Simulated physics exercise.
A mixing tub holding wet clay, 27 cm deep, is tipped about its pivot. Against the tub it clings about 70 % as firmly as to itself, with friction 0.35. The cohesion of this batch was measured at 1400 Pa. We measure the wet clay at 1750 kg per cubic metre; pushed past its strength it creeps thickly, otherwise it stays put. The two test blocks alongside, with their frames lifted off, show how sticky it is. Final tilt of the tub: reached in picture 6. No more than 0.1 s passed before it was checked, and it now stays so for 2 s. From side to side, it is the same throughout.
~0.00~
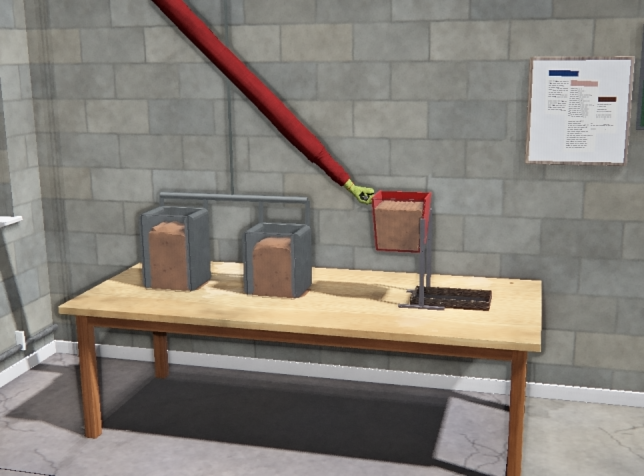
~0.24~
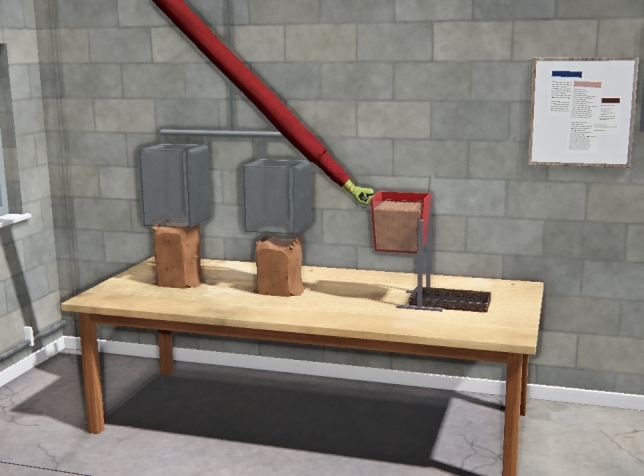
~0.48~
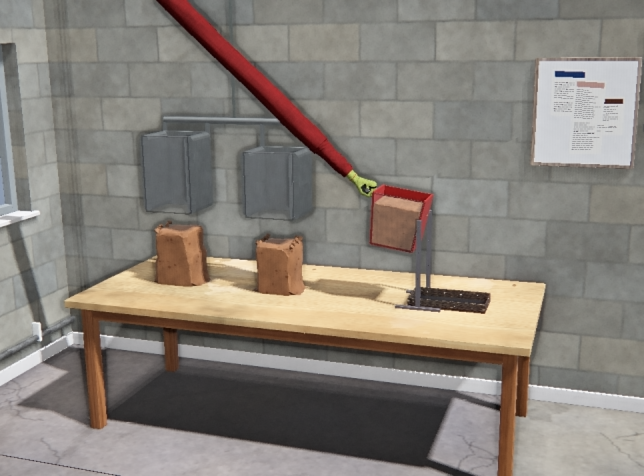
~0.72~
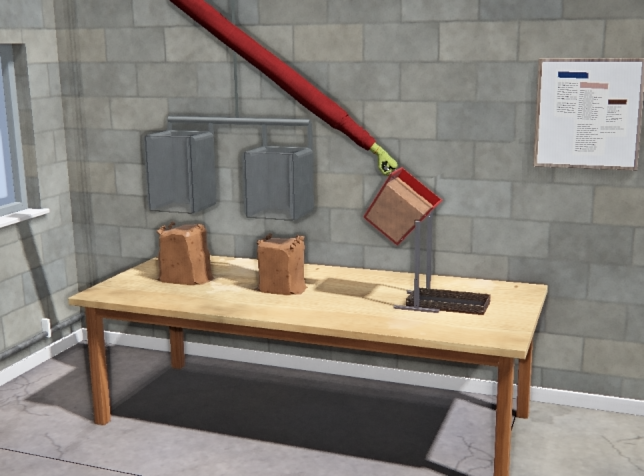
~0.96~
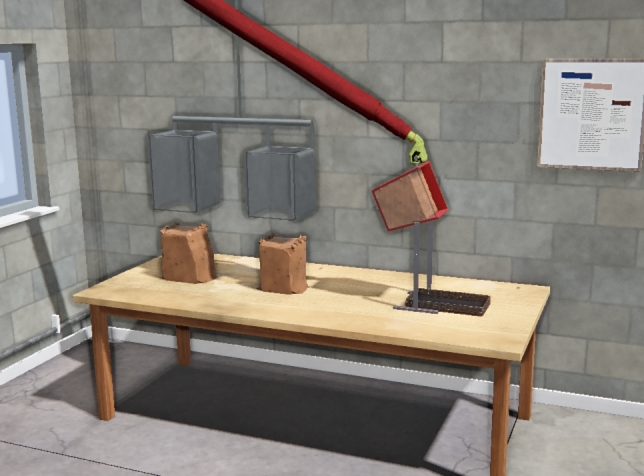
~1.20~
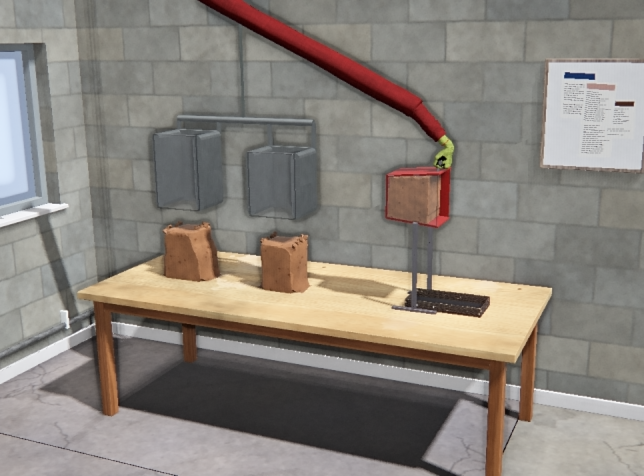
We see two grey covers rise off brown clay blocks on a wooden table, the left block sagging slightly, before a red mechanical arm turns a red tub of clay clockwise onto its side, the clay still inside.
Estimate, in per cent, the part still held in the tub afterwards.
The part still in the tub is about 100 %.
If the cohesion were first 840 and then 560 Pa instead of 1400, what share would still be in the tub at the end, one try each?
Respectively, close to 70 % and close to 60 %.
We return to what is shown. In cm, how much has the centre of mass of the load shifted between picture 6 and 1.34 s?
Some 0 cm.
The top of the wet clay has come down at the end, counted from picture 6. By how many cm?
The top ends up some 0 cm below its level in the last picture.
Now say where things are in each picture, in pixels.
The first picture shows handle-side rim at (373, 198), tilt 0 degrees; highest point of the wet clay at (414, 210); test blocks 36 cm, 29 cm high (left to right).
The second picture shows handle-side rim at (372, 199), tilt 0 degrees; highest point of the wet clay at (412, 211); test blocks 35 cm, 29 cm high (left to right).
The third picture shows handle-side rim at (374, 192), tilt 8 degrees; highest point of the wet clay at (378, 204); test blocks 32 cm, 29 cm high (left to right).
The fourth picture shows handle-side rim at (392, 175), tilt 37 degrees; highest point of the wet clay at (389, 186); test blocks 32 cm, 29 cm high (left to right).
The fifth picture shows handle-side rim at (418, 169), tilt 67 degrees; highest point of the wet clay at (407, 176); test blocks 31 cm, 29 cm high (left to right).
The sixth picture shows handle-side rim at (439, 175), tilt 90 degrees; highest point of the wet clay at (425, 177); test blocks 31 cm, 29 cm high (left to right).
By 1.34 s, the tub is at 90 degrees and holds 100 %.
By 1.51 s, the tub is at 90 degrees and holds 100 %.
By 1.68 s, the tub is at 90 degrees and holds 100 %.
By 1.85 s, the tub is at 90 degrees and holds 100 %.
By 3.20 s, at the end, the tub is at 90 degrees and holds 100 %.
